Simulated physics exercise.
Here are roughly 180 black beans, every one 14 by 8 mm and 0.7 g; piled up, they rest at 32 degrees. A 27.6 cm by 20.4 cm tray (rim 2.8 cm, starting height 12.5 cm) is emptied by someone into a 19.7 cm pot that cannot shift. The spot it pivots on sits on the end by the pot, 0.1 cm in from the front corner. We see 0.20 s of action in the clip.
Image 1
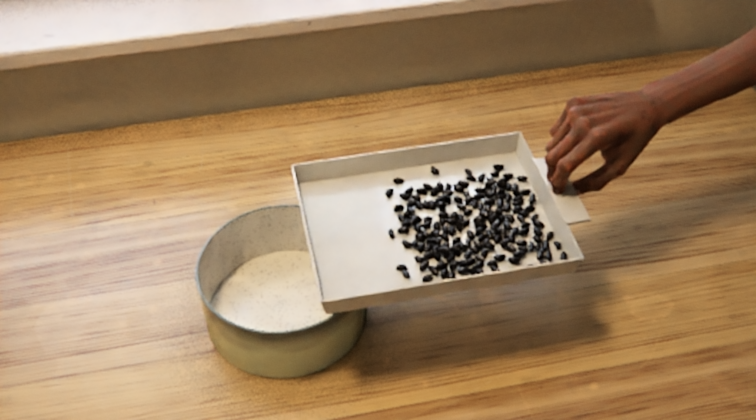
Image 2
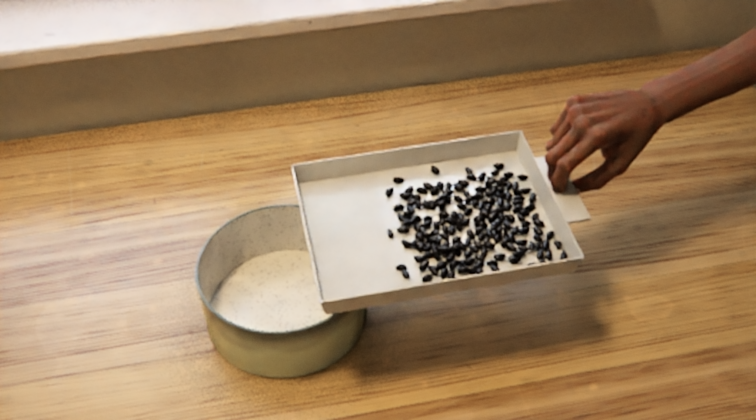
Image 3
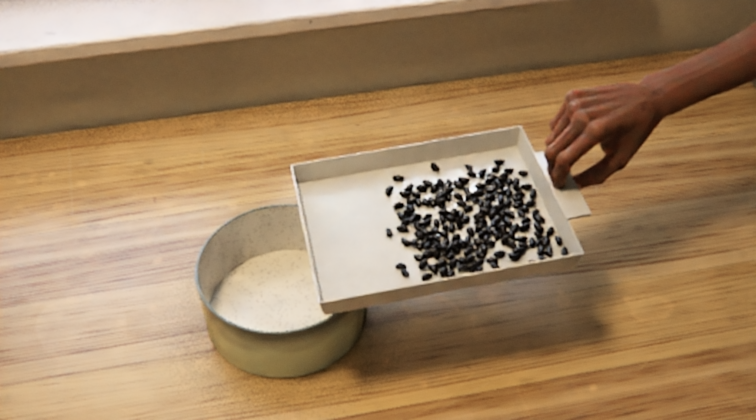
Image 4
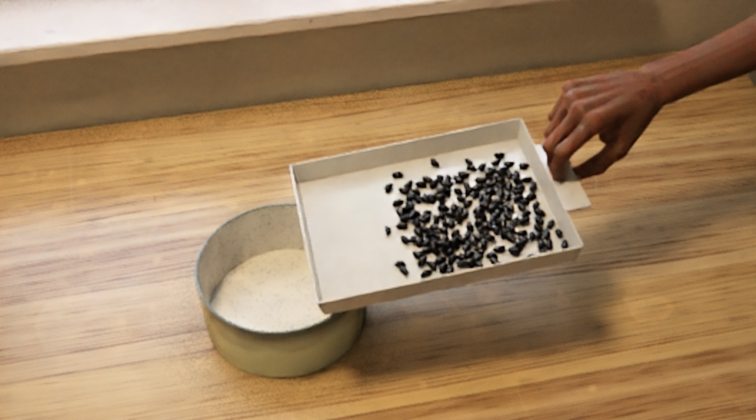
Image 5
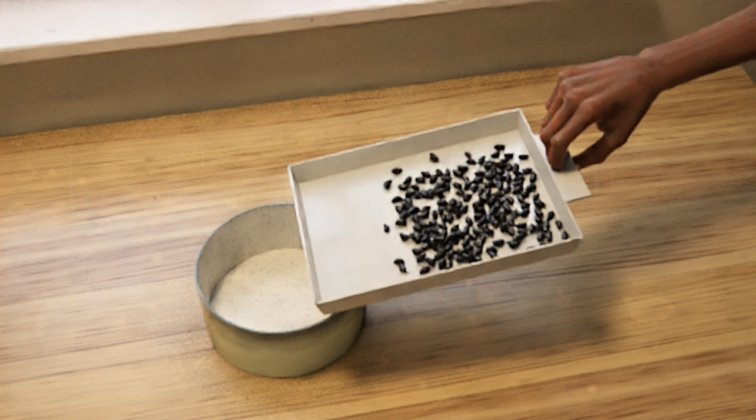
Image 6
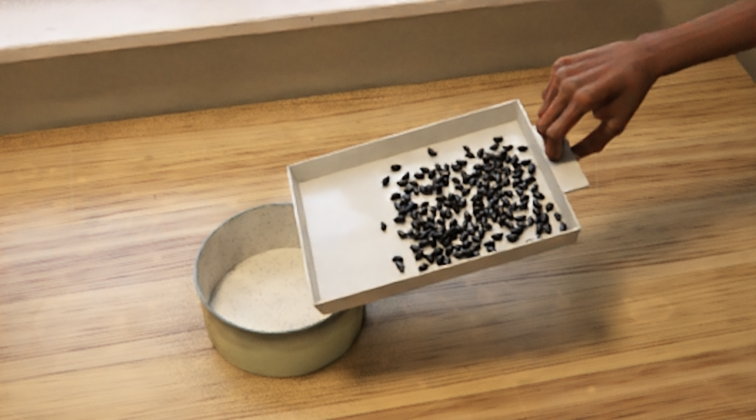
A hand slowly raises the right end of a white tray holding scattered black beans.
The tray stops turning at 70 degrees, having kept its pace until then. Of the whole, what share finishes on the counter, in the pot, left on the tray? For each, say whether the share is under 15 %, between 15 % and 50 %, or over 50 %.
Counter: Under 15 %; pot: Between 15 % and 50 %; tray: Over 50 %.
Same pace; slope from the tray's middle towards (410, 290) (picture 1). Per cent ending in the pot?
Estimate: Near 0 per cent.
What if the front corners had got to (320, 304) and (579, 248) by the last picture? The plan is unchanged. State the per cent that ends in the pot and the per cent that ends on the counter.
Pot 0; counter 40.
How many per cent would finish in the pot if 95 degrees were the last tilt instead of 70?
Result: Close to 95 %.
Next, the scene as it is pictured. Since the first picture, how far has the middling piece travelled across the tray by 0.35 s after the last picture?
Roughly 5 cm.
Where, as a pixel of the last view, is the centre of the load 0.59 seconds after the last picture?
Roughly pixel (306, 236).
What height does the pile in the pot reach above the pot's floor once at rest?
It stands at some 1.0 cm.
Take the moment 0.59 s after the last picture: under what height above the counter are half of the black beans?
Height: Around 14 cm.
Then, 0.35 s after the last picture, tilt 40 degrees; the tray holds 100 %, the pot 0 %.
Then, 0.59 s after the last picture, tilt 59 degrees; the tray holds 95 %, the pot 0 %.
Then, 0.94 s after the last picture, tilt 70 degrees; the tray holds 70 %, the pot 25 %.
In the end, counter 5 %, pot 25 %, tray 70 %.
